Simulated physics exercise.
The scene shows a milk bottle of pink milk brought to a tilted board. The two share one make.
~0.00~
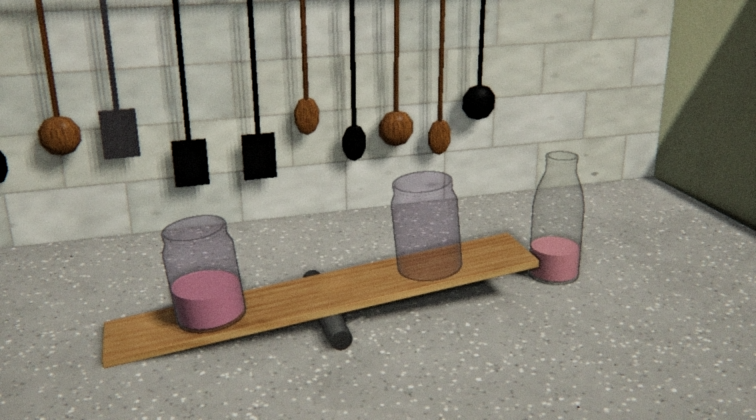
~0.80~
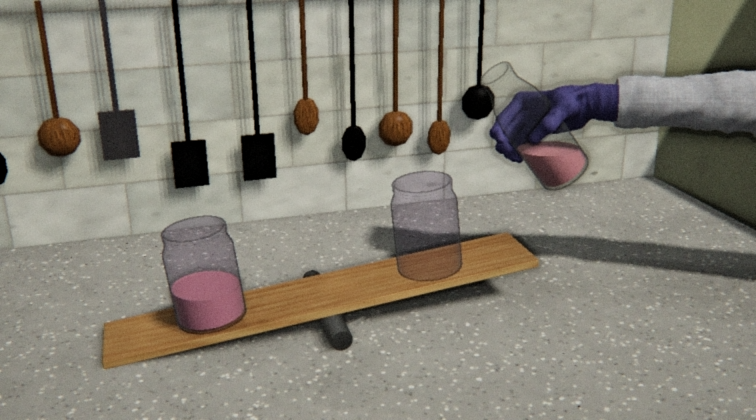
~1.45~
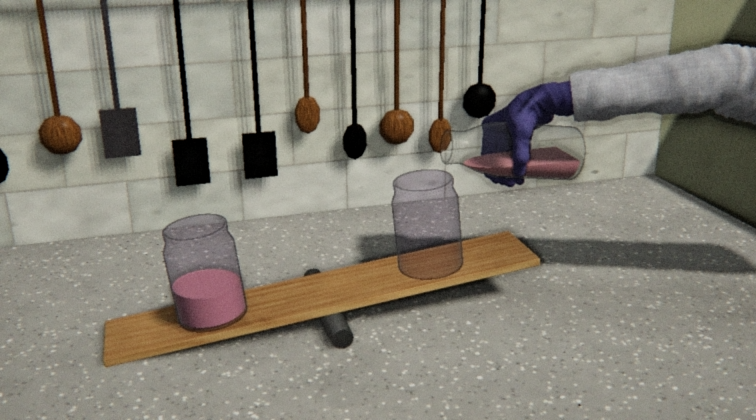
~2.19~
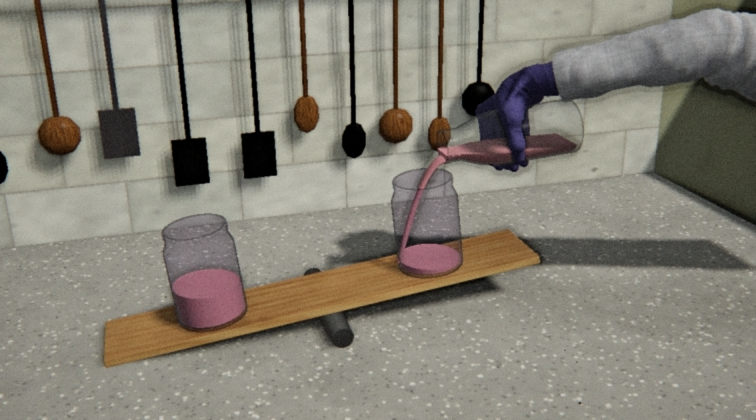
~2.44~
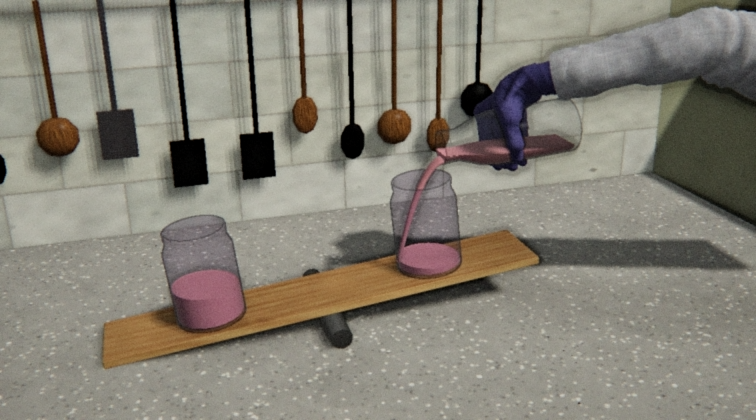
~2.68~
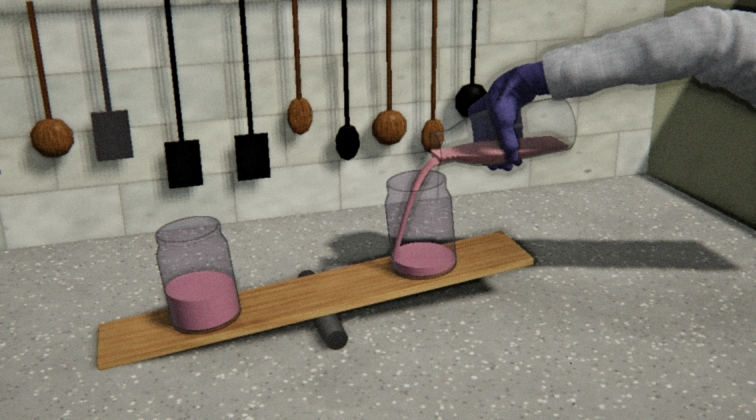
On a speckled kitchen counter, a purple-gloved hand lifted a bottle of pink milk and tipped it, pouring a thin stream into the empty, raised right jar while the tilted board stayed still.
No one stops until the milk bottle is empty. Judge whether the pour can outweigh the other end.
It cannot.
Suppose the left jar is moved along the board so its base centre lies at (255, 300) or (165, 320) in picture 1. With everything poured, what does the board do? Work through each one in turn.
Result, case 1: Tilt to other side; case 2: No change.
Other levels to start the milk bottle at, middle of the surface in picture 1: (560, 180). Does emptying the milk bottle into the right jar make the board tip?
Result: It seesaws across.
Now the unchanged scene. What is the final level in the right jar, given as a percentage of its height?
I'd say close to 20 per cent.
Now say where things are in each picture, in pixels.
In the first frame, at the start; milk bottle (558, 215) about a quarter full; right jar (426, 222) empty, raised; left jar (202, 270) about a third full, on the low side.
In the second frame, a hand has the milk bottle; pipe (340, 338); right jar (425, 222) empty.
In the third frame, the milk bottle is tipped; milk bottle (508, 150) tipped 80° with all of its load; right jar (427, 221) empty.
In the fourth frame, the stream is running; pipe (342, 335); right jar nearly empty, surface at (430, 257); left jar about a third full, surface at (206, 284).
In the fifth frame, the stream is running; milk bottle (503, 136) tipped 95° with about three quarters of its load; right jar (425, 220) nearly empty.
In the sixth frame, the stream is running; pipe (336, 337); right jar nearly empty, surface at (424, 256); left jar about a third full, surface at (200, 287).
Around 3.6 s, the right jar is nearly empty; the board leans as before.
Around 4.3 s, the right jar is about a quarter full; the board leans as before.
Around 5.7 s, the right jar is about a quarter full; the board leans as before.
